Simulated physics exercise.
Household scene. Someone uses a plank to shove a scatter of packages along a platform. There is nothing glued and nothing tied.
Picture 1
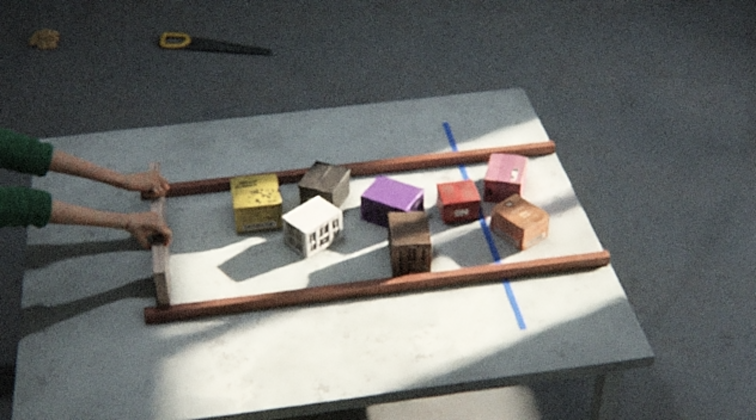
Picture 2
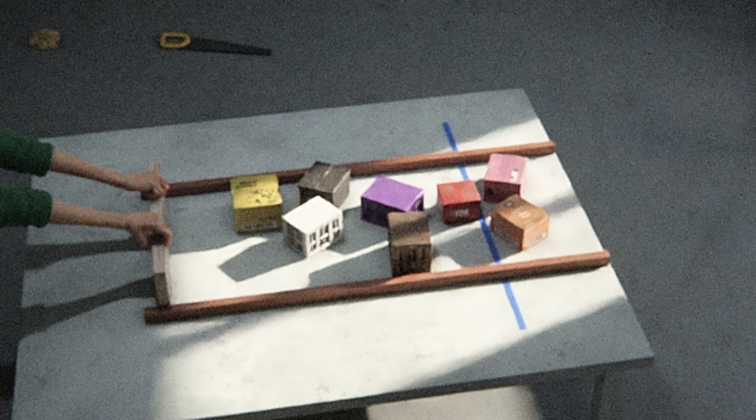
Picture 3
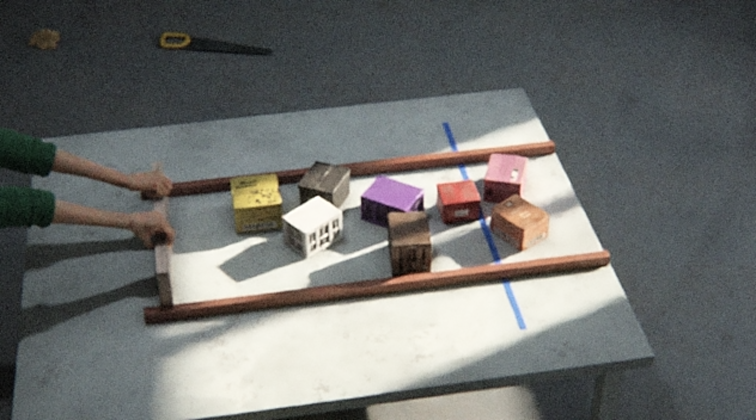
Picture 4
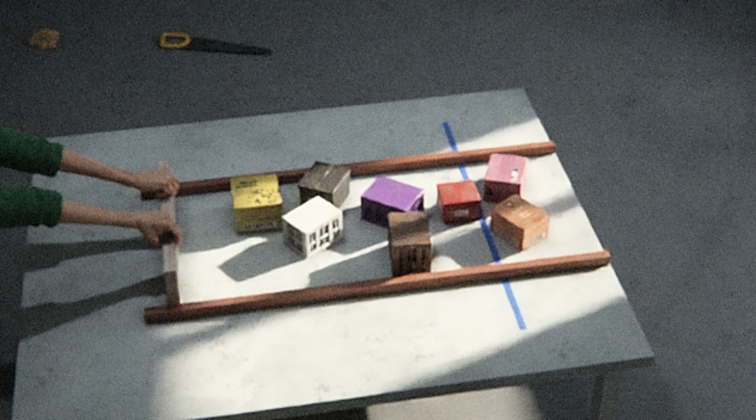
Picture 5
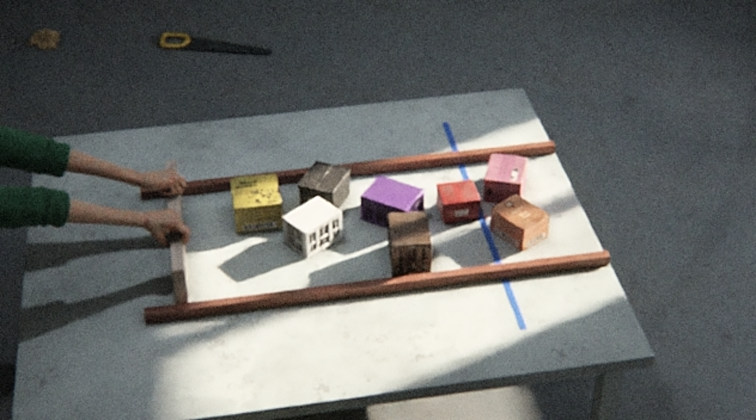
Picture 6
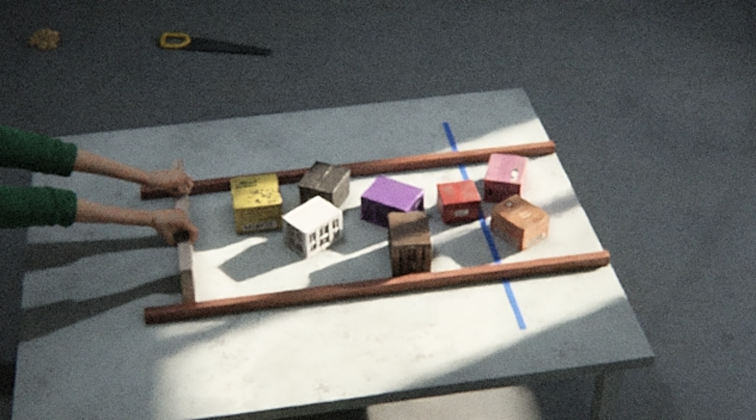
Hands in green sleeves sliding a plank slightly right between two wooden rails on a tabletop, the scattered colored boxes staying still.
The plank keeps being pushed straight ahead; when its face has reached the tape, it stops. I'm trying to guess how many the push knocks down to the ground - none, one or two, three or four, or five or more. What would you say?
It ends with just one or a pair down.
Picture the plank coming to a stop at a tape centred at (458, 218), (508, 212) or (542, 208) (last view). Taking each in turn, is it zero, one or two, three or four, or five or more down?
Result per tape, in order - not one / either one or two / more than four.
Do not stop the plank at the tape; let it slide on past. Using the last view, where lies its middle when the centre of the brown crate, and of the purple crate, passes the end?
The middle is at (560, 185) when it's the brown crate, and at (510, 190) when it's the purple crate.
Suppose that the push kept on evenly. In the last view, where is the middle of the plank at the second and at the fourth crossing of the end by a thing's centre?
At (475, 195) for the second, at (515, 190) for the fourth.
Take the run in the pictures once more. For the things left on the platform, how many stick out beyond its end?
I'd say 0 of them.
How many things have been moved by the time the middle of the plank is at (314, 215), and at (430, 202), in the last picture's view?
Well, it's 4 at the first one and 8 at the second.
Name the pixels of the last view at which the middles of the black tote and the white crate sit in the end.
The first near (528, 158), the second near (506, 206).
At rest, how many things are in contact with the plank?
The count in contact is 3.
A little later, none off yet; pink parcel at rest near (506, 179); orange box at rest near (520, 223); red tote at rest near (458, 202).
When it is over, the number that fall off is one or two; down, red tote and pink parcel.
